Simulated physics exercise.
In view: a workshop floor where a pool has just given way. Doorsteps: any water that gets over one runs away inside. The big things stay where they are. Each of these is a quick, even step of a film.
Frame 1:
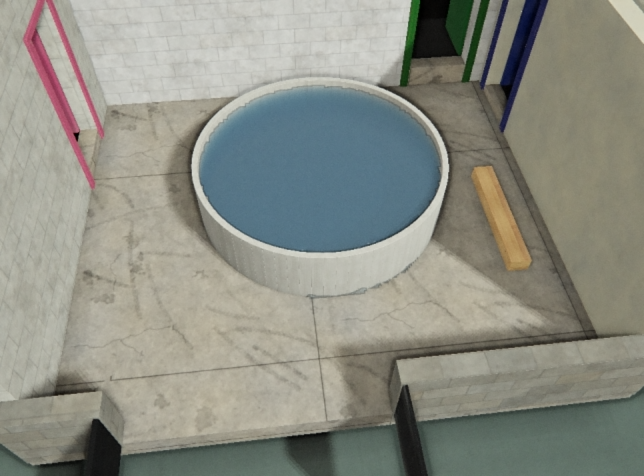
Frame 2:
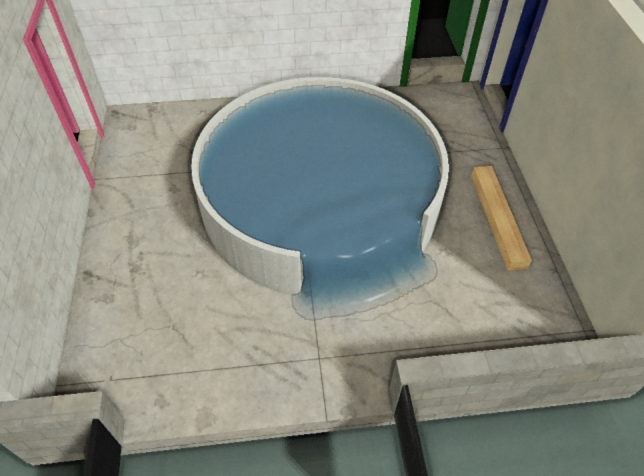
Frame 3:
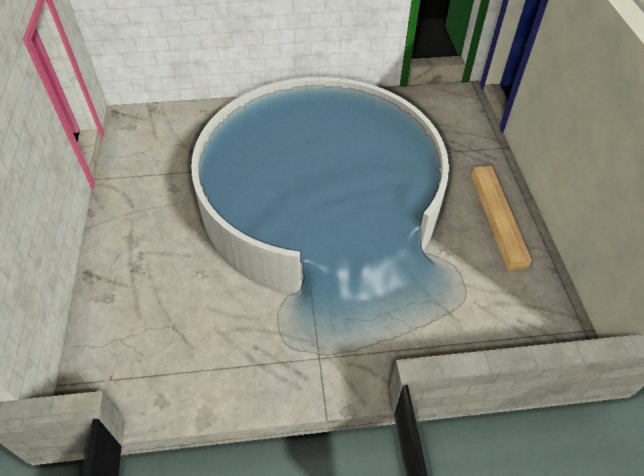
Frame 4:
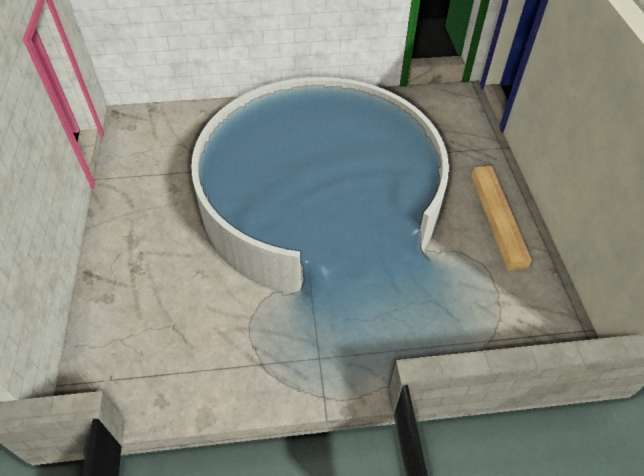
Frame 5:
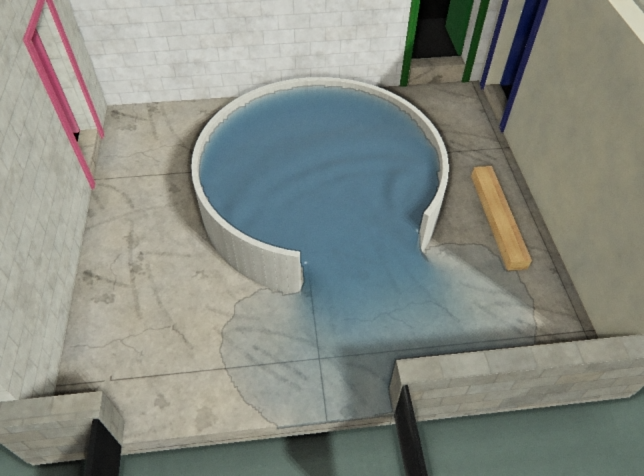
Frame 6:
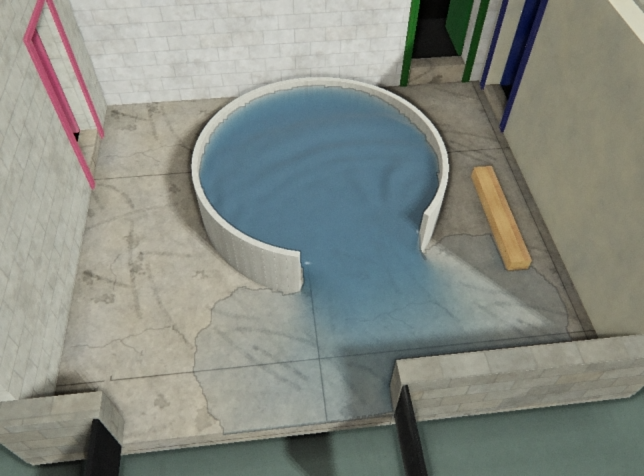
Blue water pouring through a gap in the front of a round white tank and spreading across the stone floor.
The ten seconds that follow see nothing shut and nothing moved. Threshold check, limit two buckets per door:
My prediction: Pink door: Two buckets at most, green door: Two buckets at most, blue door: Over two buckets.
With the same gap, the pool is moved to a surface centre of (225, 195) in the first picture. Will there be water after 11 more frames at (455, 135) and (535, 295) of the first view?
The first spot is untouched and the second is swamped.
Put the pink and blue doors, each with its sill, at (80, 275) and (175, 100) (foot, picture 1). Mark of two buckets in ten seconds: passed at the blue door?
Put simply, the blue door stays beneath the mark.
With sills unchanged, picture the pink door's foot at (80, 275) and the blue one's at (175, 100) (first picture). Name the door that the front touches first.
Answer: The door marked green.
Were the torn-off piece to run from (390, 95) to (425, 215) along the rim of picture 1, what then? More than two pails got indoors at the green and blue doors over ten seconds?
Well, the green one crosses the threshold, and the blue one crosses the threshold too.
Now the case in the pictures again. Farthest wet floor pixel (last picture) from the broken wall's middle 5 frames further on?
I'd say around (601, 367).
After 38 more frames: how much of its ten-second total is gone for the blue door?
Roughly 30 percent.
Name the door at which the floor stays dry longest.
The pink one.
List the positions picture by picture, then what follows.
The first picture shows the round tank at (320, 160) is whole and still.
In the second picture, the front is at (425, 259), out from the gap at (368, 274).
In the third picture, water pours out at (367, 275) and has run to (289, 334).
In the fourth picture, the front is at (491, 309), out from the gap at (367, 276).
In the fifth picture, water pours out at (367, 276) and has run to a hidden place.
In the sixth picture, water pours out at (367, 276) and has run to a hidden place.
A moment on, water covers 25 % of the floor; the pink door not reached, the green door not reached, the blue door not reached.
Next, water covers 30 % of the floor; the pink door not reached, the green door not reached, the blue door not reached.
Then, water covers 45 % of the floor; the pink door not reached, the green door wet at the sill, nothing in, the blue door wet at the sill, nothing in.
Later, water covers 70 % of the floor; the pink door wet at the sill, nothing in, the green door under two buckets in, the blue door over two buckets in.
In the end, water covers 95 % of the floor; the pink door wet at the sill, nothing in, the green door under two buckets in, the blue door far over two buckets in.
